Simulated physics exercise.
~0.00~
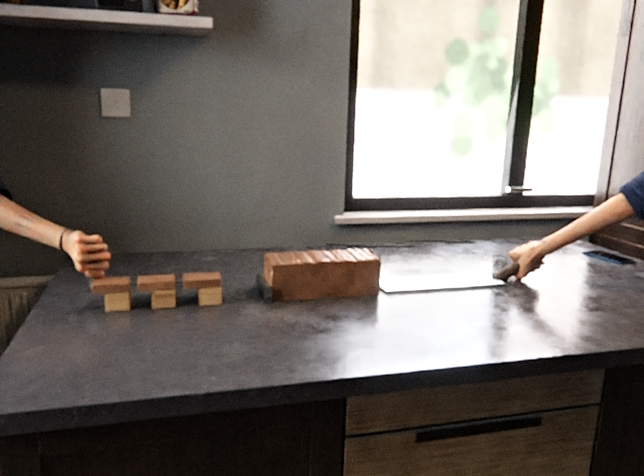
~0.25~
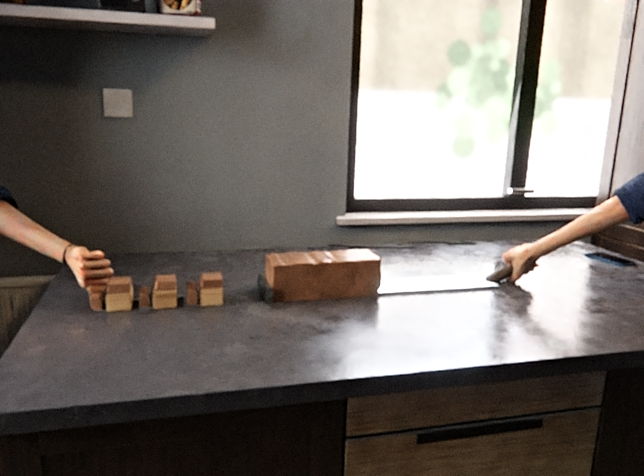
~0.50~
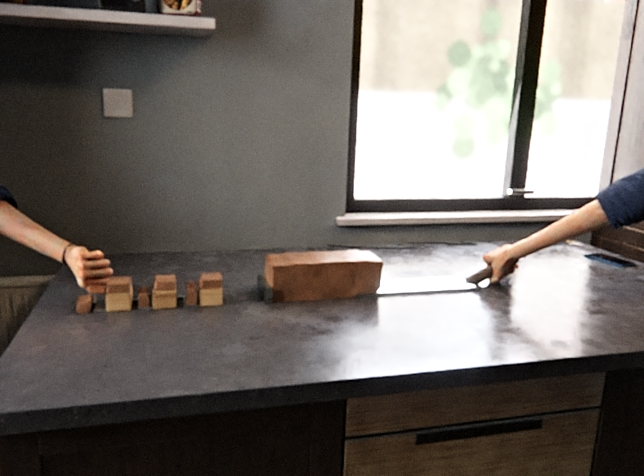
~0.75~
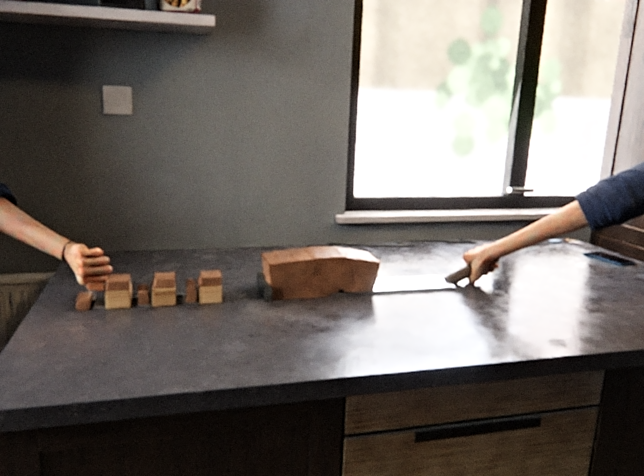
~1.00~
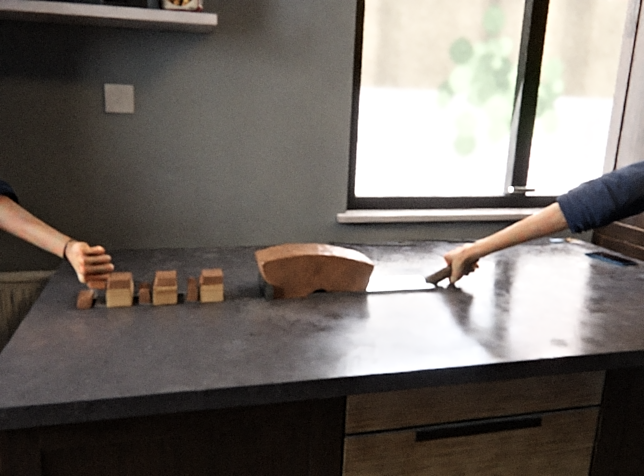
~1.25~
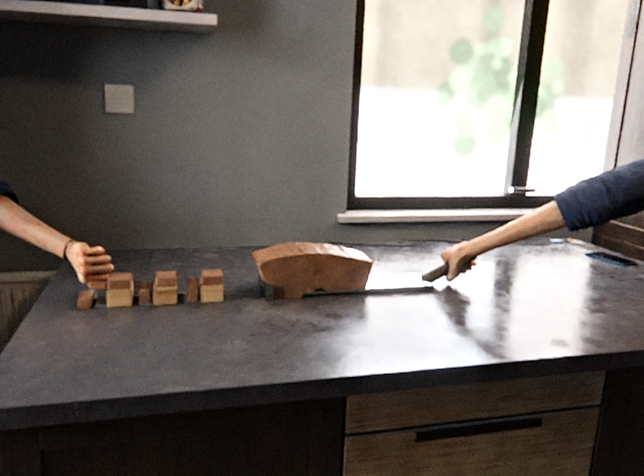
A hand pushes a blade left under a brown block, which bends into an arch.
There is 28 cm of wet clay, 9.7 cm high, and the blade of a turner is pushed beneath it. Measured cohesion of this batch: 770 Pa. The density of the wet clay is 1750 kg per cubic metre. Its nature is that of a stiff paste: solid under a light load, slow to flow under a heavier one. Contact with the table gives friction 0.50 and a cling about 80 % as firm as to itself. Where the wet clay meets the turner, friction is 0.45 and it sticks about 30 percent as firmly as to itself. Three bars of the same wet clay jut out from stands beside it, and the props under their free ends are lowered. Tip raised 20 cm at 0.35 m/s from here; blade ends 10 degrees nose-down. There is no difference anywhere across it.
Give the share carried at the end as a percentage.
Roughly 57 per cent.
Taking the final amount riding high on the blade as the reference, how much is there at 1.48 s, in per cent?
Some 60 in a hundred.
After 1.48 s, the tip is 8.5 cm up.
After 1.75 s, the tip is 18 cm up.
After 2.01 s, the tip is 20 cm up and 57 % is riding high on the blade.
After 2.28 s, the tip is 20 cm up and 57 % is riding high on the blade.
After 2.38 s, the tip is 20 cm up and 57 % is riding high on the blade.
